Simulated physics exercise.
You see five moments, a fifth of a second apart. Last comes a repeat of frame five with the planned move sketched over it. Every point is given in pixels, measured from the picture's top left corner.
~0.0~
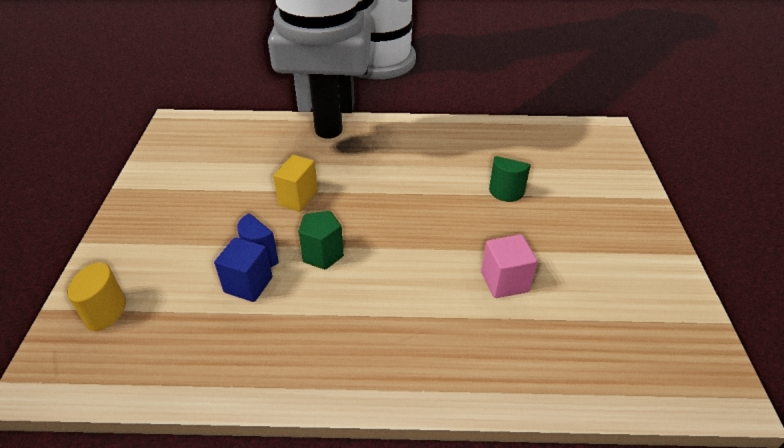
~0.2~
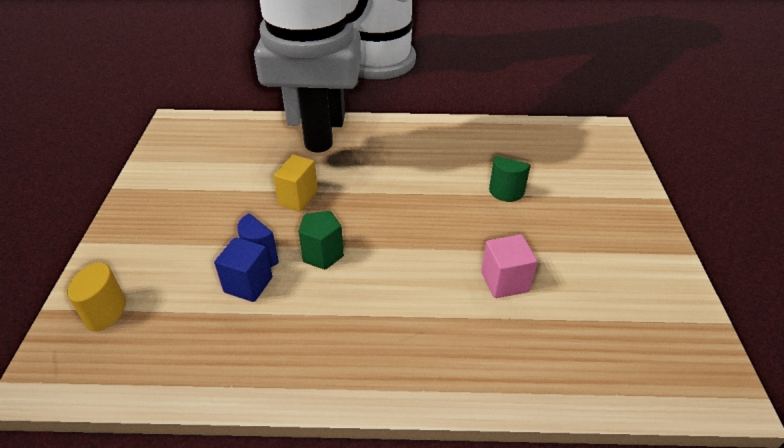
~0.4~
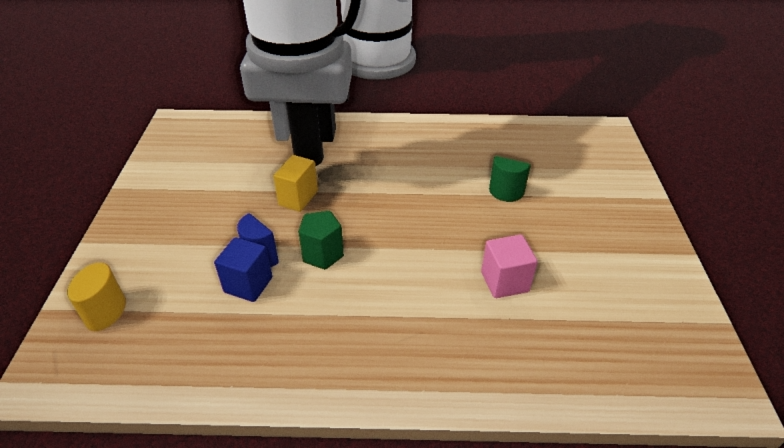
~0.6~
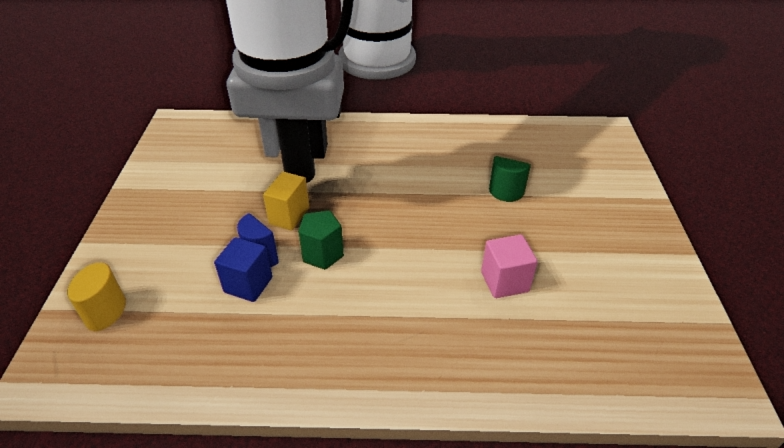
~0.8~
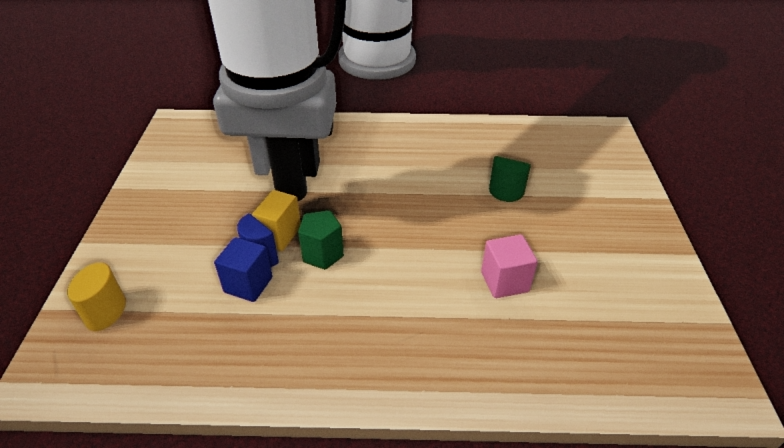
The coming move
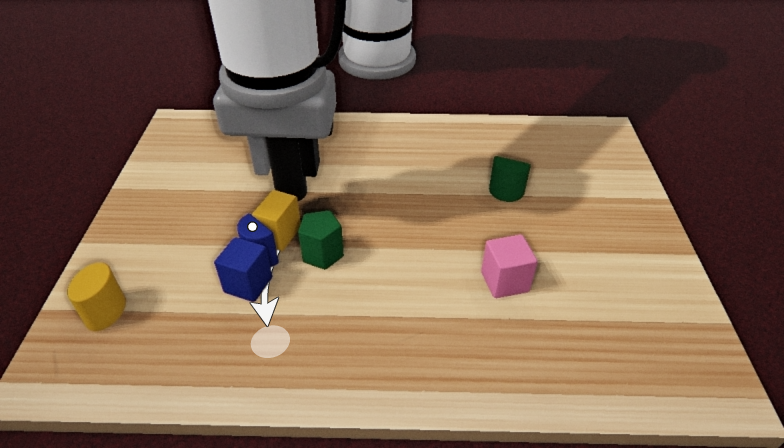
A white and grey robot arm with a black bar reaches over a striped wooden board against a dark maroon background, seen from above at a fixed angle. A yellow block sits near two blue blocks and a green one at left, with a yellow cylinder far left and a green block and pink cube at right. The bar moves forward and slightly left, then pushes the yellow block up close to the blue ones.
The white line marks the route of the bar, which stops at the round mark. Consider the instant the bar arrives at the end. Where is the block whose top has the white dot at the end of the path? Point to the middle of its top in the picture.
The centre of its top will be at (176, 272).
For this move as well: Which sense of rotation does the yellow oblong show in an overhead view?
It goes clockwise.
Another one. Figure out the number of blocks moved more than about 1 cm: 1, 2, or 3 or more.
I predict three or more.
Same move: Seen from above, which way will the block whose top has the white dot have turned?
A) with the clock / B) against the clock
My pick is A.
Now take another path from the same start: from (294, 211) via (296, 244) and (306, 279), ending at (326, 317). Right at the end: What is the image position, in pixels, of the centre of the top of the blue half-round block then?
The answer is (218, 245).
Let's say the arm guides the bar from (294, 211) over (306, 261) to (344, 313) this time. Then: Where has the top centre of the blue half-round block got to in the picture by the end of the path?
When the path ends, it will be at (223, 244).
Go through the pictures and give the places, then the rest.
The first picture shows bar's lower end (329, 132); blue square block (240, 253); blue half-round block (252, 227); yellow oblong (294, 167); green pentagonal block (319, 223).
The second picture shows bar (319, 146); blocks still.
The third picture shows bar (309, 160); blocks still.
The fourth picture shows bar (300, 177); yellow oblong (285, 185).
The fifth picture shows bar (292, 194); blue square block (240, 253); blue half-round block (252, 227); yellow oblong (275, 204); green pentagonal block (319, 223).
Drawn move, from (294, 211) through (269, 269) to (270, 341); the dot is on the blue half-round block.
The first path, step by step. One third of the way, bar (274, 232); blue square block (215, 289), turned 50° anticlockwise; blue half-round block (211, 258); yellow oblong (242, 243), turned 30° clockwise.
Two thirds of the way, bar (261, 277); blue square block (199, 313), turned 75° anticlockwise; blue half-round block (177, 273), turned 55° clockwise; yellow oblong (211, 278), turned 80° clockwise.
At the end, bar (266, 325); blue square block (193, 318), turned 85° anticlockwise; blue half-round block (176, 272), turned 55° clockwise; yellow oblong (210, 283), turned 105° clockwise; green pentagonal block still.
